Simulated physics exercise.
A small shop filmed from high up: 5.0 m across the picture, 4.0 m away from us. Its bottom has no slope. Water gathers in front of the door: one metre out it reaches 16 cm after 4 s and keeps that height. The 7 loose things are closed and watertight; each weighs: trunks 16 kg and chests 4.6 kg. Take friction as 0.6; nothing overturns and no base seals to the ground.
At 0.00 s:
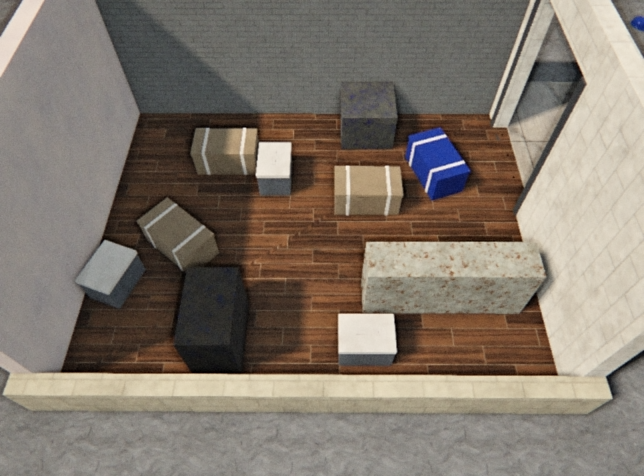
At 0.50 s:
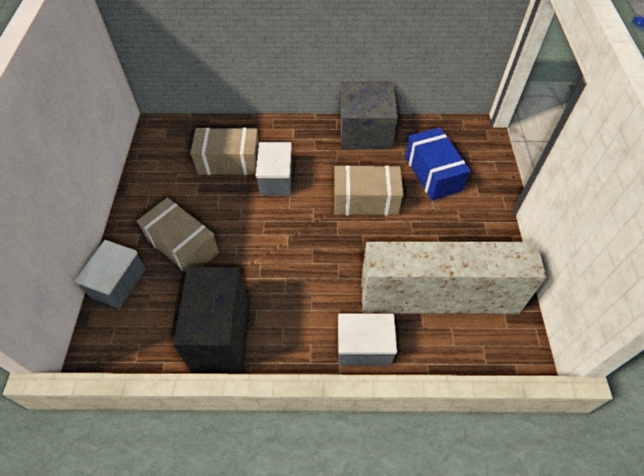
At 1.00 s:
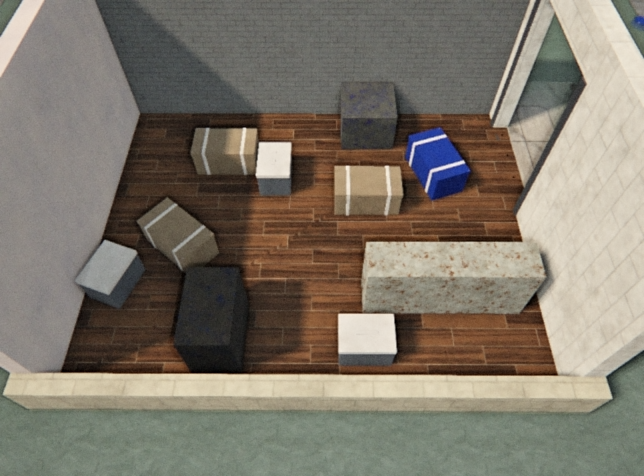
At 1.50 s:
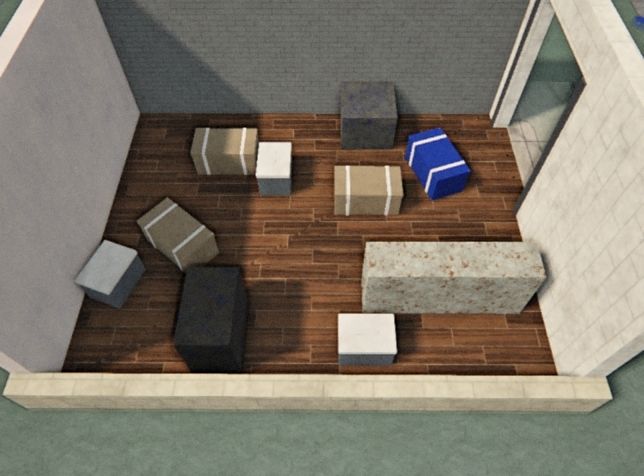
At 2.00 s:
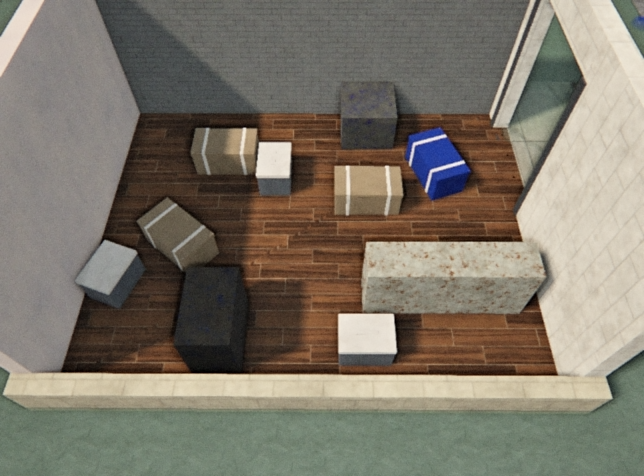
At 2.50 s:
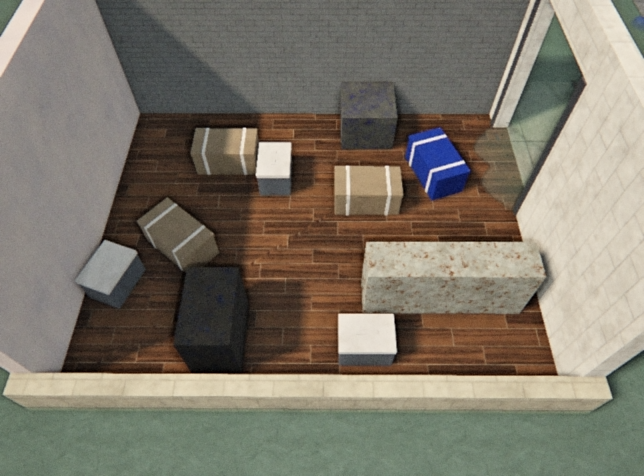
Water gathers outside the glass door and seeps onto the wooden floor near the blue trunk.
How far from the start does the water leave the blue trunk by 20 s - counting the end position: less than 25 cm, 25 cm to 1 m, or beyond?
The blue trunk ends far away.
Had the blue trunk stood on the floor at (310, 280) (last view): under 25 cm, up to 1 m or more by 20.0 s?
It travels far.
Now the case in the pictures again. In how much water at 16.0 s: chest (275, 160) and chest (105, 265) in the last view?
Roughly 7 and 13 cm.
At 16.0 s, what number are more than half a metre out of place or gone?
6 of them.
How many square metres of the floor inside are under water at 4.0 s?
Some 2.0 m2.
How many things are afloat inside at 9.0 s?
I count 3.
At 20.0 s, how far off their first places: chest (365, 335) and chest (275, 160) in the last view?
In that order: 150 cm, 80 cm.
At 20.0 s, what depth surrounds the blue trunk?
Roughly 11 cm.
After 4.0 s the blue trunk is near (422, 156), 0.2 m from its start, aground; 0 afloat.
After 9.0 s the blue trunk is near (244, 215), 2.5 m from its start, afloat; 3 afloat.
After 16.0 s the blue trunk is near (169, 123), 3.5 m from its start, afloat; 7 afloat.
After 20.0 s the blue trunk is near (290, 135), 1.9 m from its start, afloat; 7 afloat.
